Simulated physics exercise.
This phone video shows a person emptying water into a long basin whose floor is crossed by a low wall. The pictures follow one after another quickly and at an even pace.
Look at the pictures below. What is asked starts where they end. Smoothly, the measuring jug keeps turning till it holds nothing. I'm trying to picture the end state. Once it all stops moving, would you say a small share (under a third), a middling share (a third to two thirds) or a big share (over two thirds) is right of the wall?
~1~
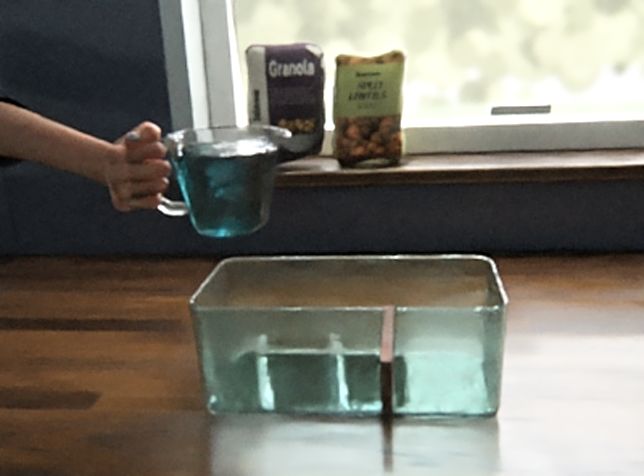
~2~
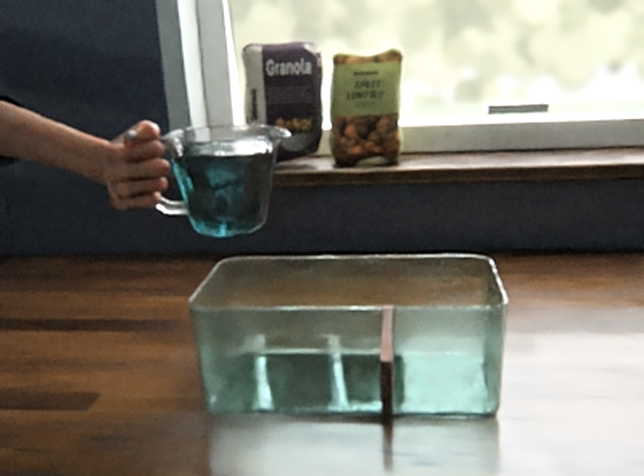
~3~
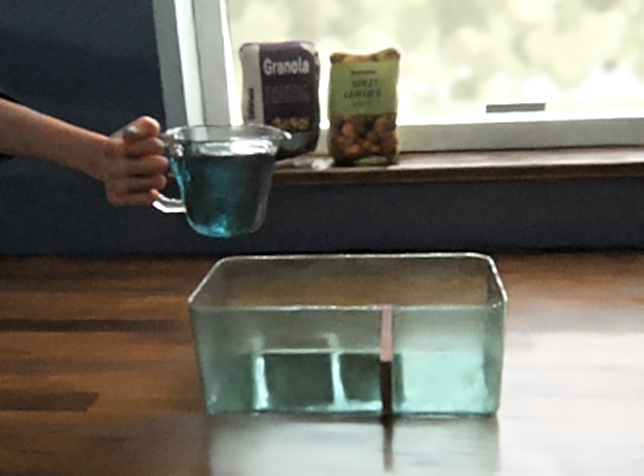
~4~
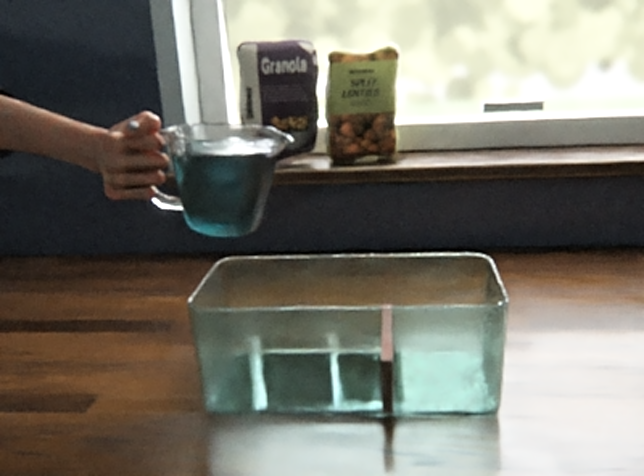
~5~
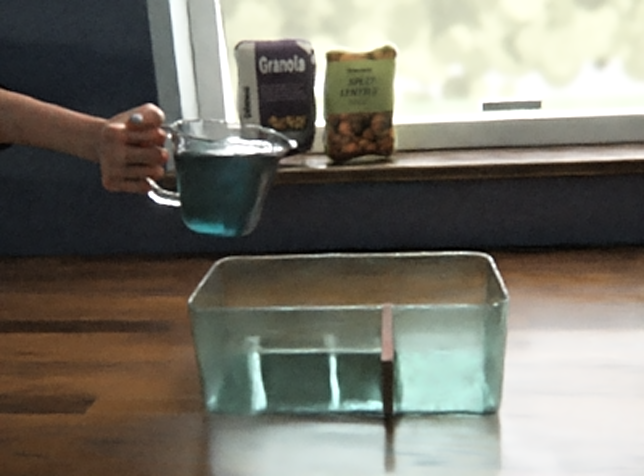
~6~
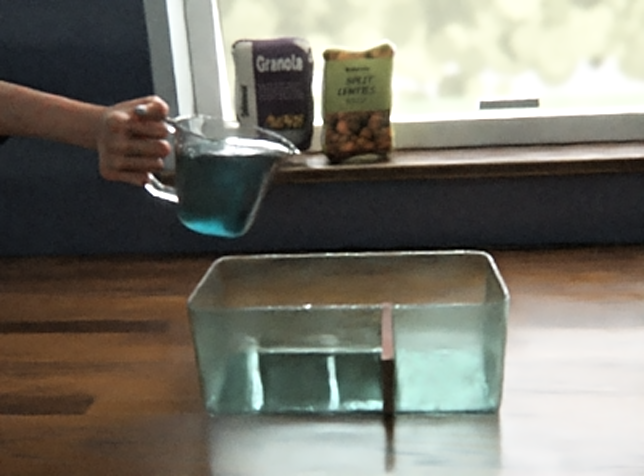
A small share, under a third.
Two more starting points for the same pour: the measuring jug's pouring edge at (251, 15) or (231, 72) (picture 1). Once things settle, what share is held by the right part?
Close to 5 in a hundred, and close to 0 in a hundred.
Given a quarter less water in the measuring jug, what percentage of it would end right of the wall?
Best guess: Around 5 %.
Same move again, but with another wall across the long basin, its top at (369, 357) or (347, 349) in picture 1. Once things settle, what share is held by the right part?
About 30 per cent on the first try, and 65 per cent on the second.
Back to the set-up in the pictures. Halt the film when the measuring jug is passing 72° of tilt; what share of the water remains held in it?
Near 60 in a hundred still remains.
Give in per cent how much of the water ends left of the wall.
Some 95 per cent.
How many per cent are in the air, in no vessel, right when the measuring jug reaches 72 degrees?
Around 25 percent.
A moment on, the measuring jug is tipped part way and 61 per cent is still to pour, 16 is left of the wall and 0 right of it.
Next, the measuring jug is tipped on its side and 11 per cent is still to pour, 77 is left of the wall and 0 right of it.
Then the measuring jug is tipped right over and 0 per cent is still to pour, 94 is left of the wall and 3 right of it.
Later the measuring jug is tipped right over and 0 per cent is still to pour, 95 is left of the wall and 3 right of it.
In the end 95 per cent lies left of the wall, 3 right of it and 2 outside.
